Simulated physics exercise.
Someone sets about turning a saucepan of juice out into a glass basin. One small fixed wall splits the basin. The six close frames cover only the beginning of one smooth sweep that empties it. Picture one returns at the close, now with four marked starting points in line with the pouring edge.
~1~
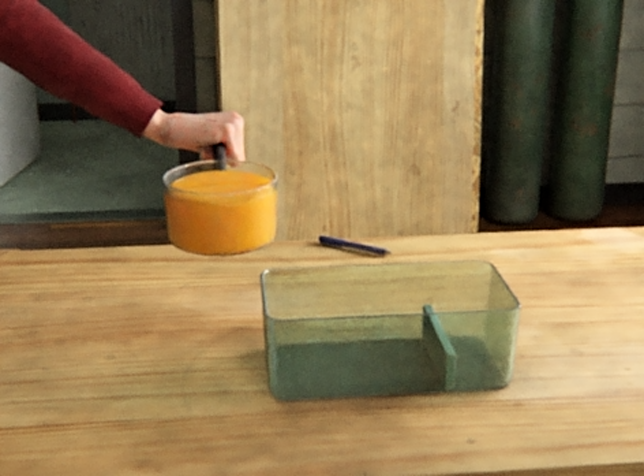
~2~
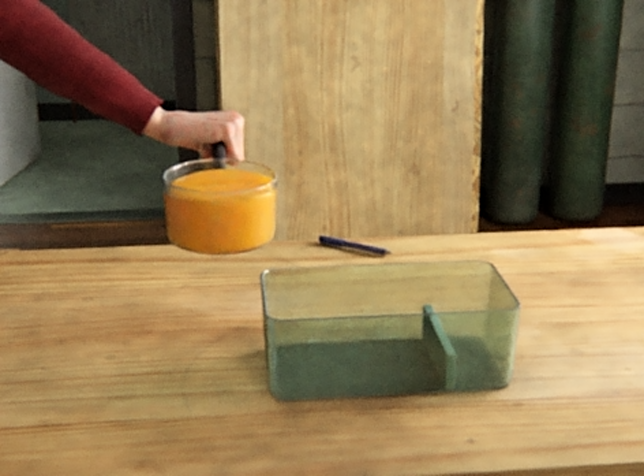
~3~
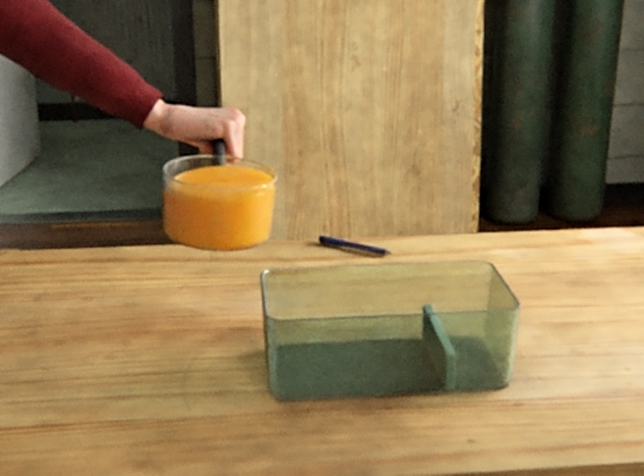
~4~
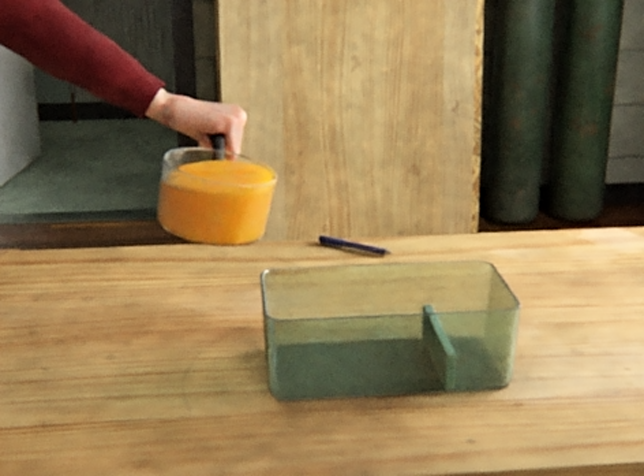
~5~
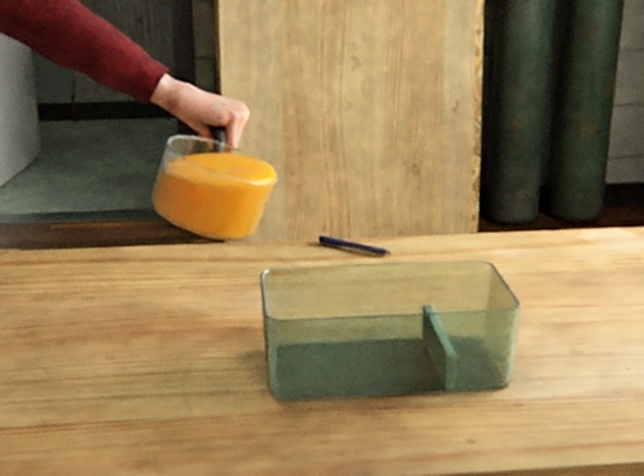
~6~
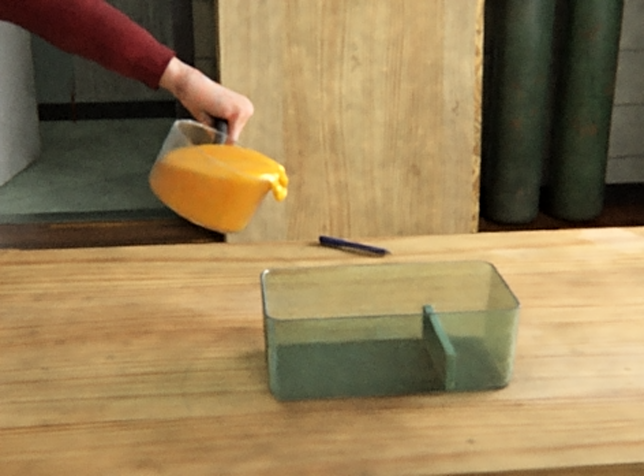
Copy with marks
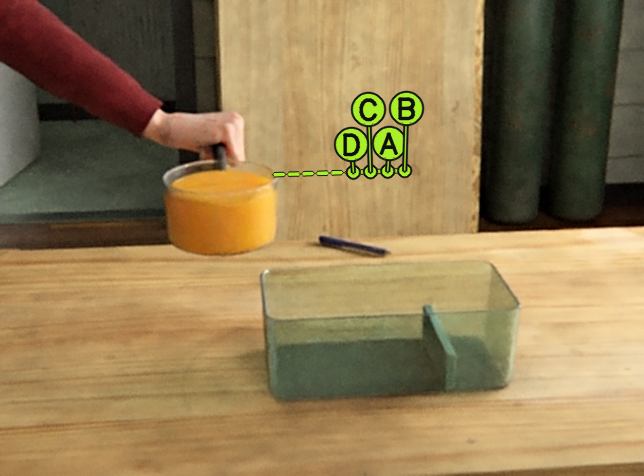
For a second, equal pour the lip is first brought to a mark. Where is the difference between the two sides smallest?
I would pick spot D.
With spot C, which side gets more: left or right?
The right one.
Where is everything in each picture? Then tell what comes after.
Upright, lip at (274, 174); basin from (270, 397) to (511, 384); top of the wall at (439, 328); nothing has left yet.
Upright, lip at (274, 174); nothing has left yet.
Tipped about 5°, lip at (274, 174); nothing has left yet.
Tipped about 12°, lip at (274, 174); nothing has left yet.
Tipped about 20°, lip at (274, 174); juice is over the lip, down to (274, 174).
Tipped about 30°, lip at (274, 174); juice is over the lip, down to (277, 196).
On the marked copy, A at (387, 171); B at (404, 170); C at (370, 171); D at (353, 172).
With A, about 34 % ends left of the wall and 65 % right of it.
With B, about 37 % ends left of the wall and 61 % right of it.
With C, about 33 % ends left of the wall and 66 % right of it.
With D, about 47 % ends left of the wall and 51 % right of it.
